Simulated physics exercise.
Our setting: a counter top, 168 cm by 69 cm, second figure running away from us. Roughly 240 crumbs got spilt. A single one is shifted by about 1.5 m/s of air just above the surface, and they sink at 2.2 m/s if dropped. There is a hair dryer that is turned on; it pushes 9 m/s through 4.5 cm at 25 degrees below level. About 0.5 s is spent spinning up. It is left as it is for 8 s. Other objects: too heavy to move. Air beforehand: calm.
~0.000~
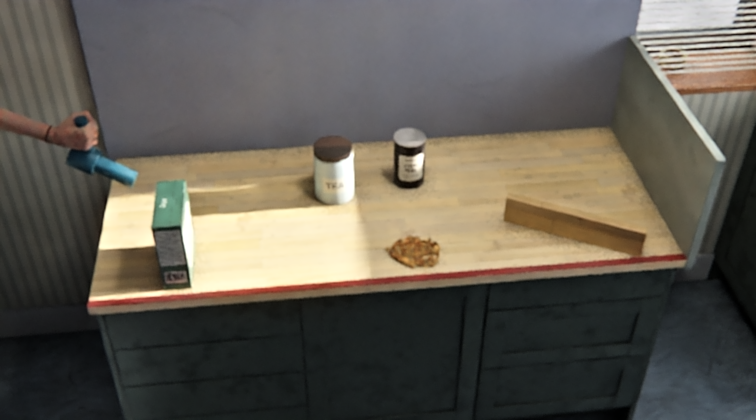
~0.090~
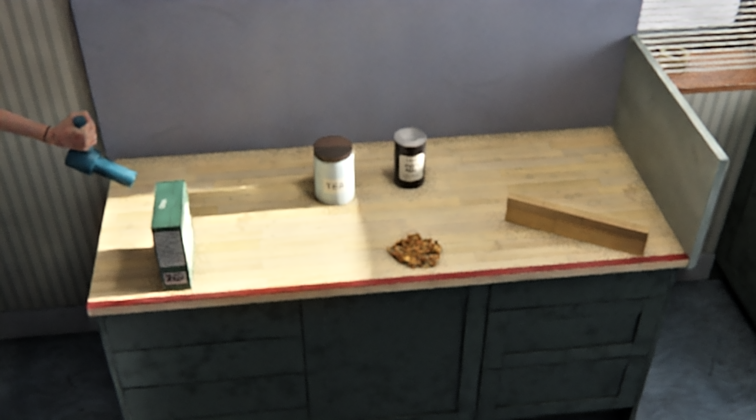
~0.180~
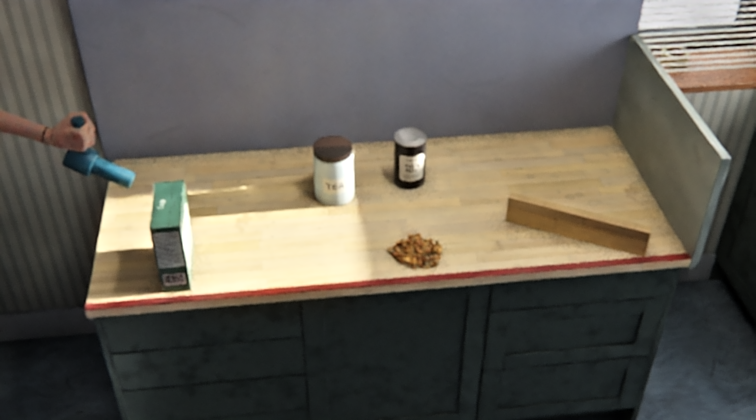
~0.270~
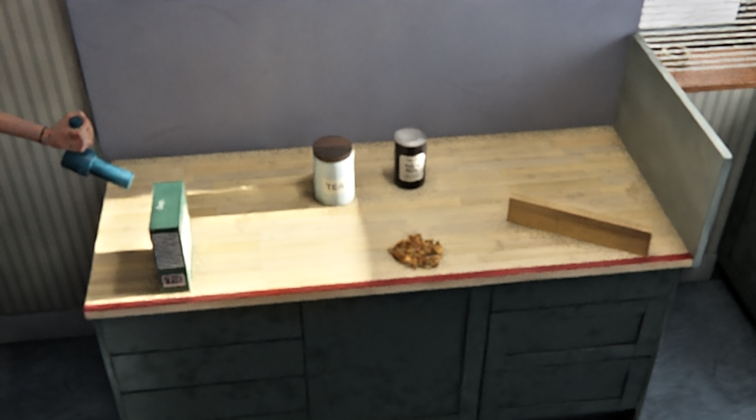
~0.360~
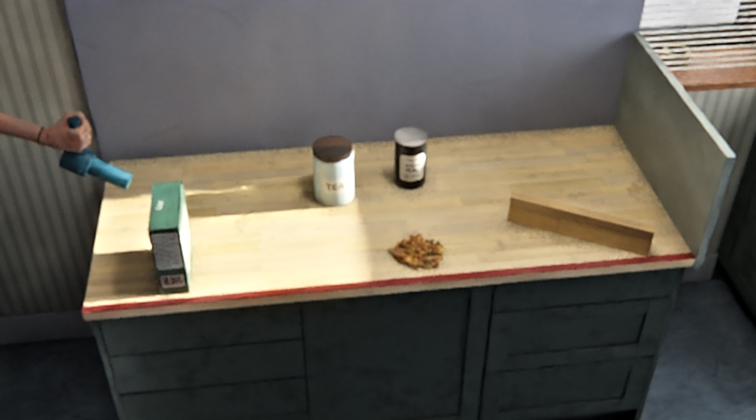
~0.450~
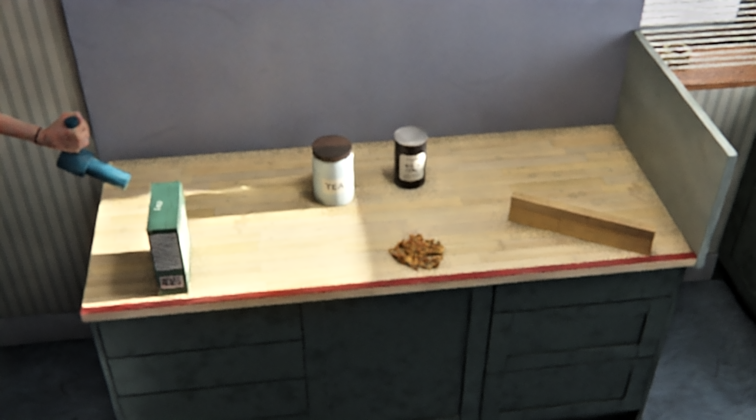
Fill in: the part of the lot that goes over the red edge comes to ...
Over a quarter.
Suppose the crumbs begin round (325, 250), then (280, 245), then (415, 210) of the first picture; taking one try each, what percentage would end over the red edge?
About 100, 100 and 0 in a hundred, in that order.
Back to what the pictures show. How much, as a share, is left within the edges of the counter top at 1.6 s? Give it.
I'd put it near 10 per cent.
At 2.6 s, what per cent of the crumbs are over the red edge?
I'd say somewhere near 90 %.
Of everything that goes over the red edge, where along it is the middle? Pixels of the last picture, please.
I'd say roughly (508, 276).
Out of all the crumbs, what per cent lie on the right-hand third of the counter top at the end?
About 5 percent.
After 1.6 s, 8 % are on the move or not yet settled, 92 % are over the red edge.
After 2.6 s, 5 % are on the move or not yet settled, 92 % are over the red edge.
After 4.4 s, 4 % are on the move or not yet settled, 92 % are over the red edge.
After 8.0 s, at the end, 93 % are over the red edge.
